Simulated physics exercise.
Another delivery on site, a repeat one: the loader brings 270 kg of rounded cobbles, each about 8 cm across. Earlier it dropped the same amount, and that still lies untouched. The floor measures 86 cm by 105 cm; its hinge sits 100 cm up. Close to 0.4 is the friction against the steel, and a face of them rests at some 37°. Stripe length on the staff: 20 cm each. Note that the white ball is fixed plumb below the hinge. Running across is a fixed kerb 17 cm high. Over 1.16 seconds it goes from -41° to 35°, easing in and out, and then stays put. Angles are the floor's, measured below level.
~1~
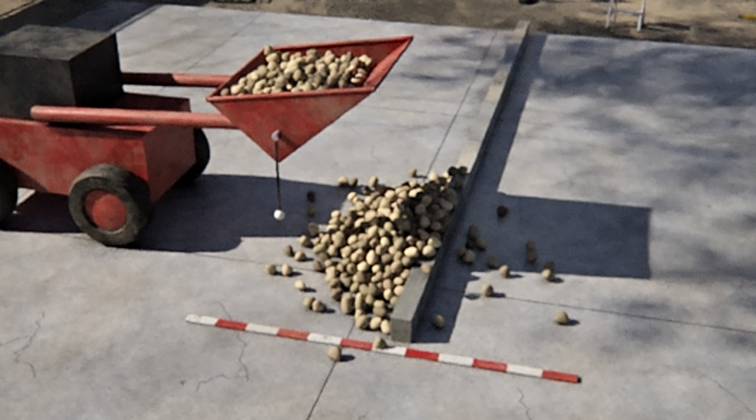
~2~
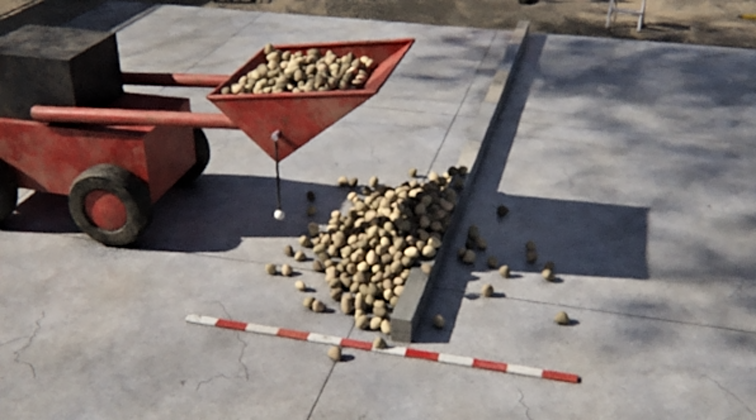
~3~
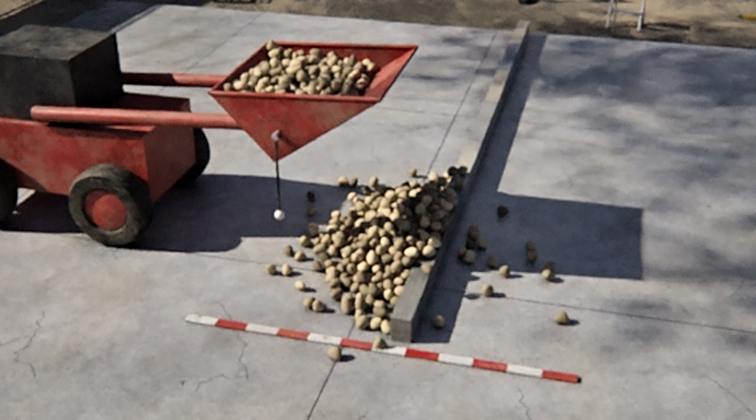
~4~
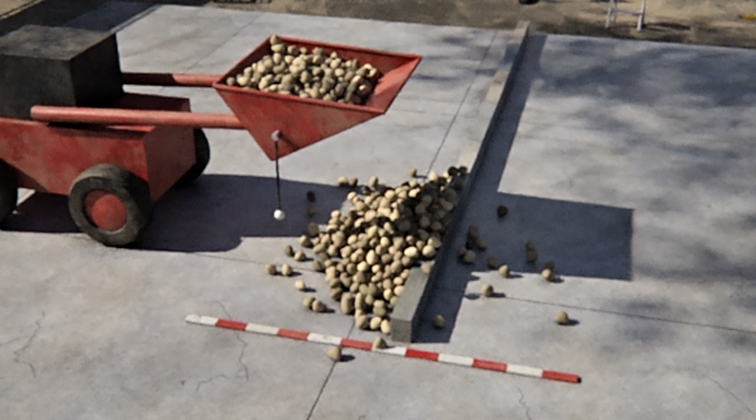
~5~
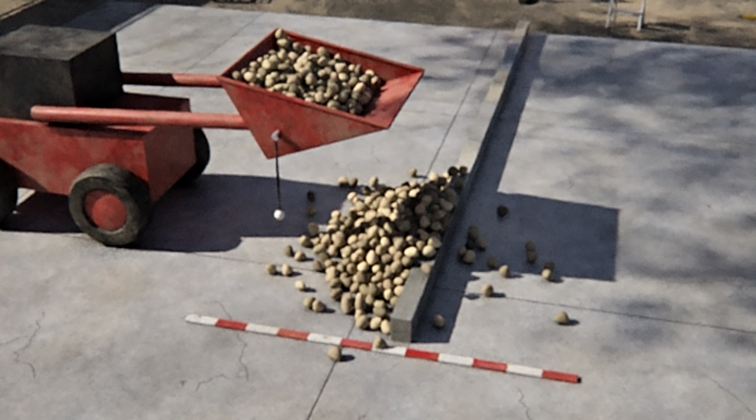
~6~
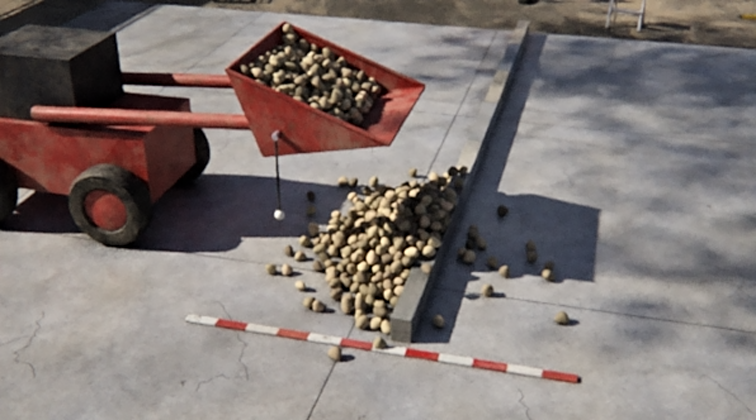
On a concrete yard, a red loader slowly tilts its stone-filled bucket forward and down.
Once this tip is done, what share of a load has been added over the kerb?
About 38 per cent.
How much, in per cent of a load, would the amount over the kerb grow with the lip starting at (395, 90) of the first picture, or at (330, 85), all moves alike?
About 55 per cent from the first spot and 5 per cent from the second.
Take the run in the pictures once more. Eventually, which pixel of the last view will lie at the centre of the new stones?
In the last view, somewhere near (417, 232).
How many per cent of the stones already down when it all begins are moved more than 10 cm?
About 15 per cent.
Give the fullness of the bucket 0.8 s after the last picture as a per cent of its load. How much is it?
It still holds about 75 per cent.
Then, 0.4 s after the last picture the floor is at 23°; in per cent of one load, 100 in the bucket, 96 on this side of the kerb, 4 over the kerb; the foremost stones are at (526, 272).
Then, 0.8 s after the last picture the floor is at 35°; in per cent of one load, 75 in the bucket, 121 on this side of the kerb, 4 over the kerb; the foremost stones are at (526, 272).
Then, 1.1 s after the last picture the floor is at 35°; in per cent of one load, 19 in the bucket, 165 on this side of the kerb, 15 over the kerb; the foremost stones are at (535, 263).
Then, 3.6 s after the last picture the floor is at 35°; in per cent of one load, 0 in the bucket, 159 on this side of the kerb, 41 over the kerb; the foremost stones are at (602, 269). Net gain over the kerb, 38.
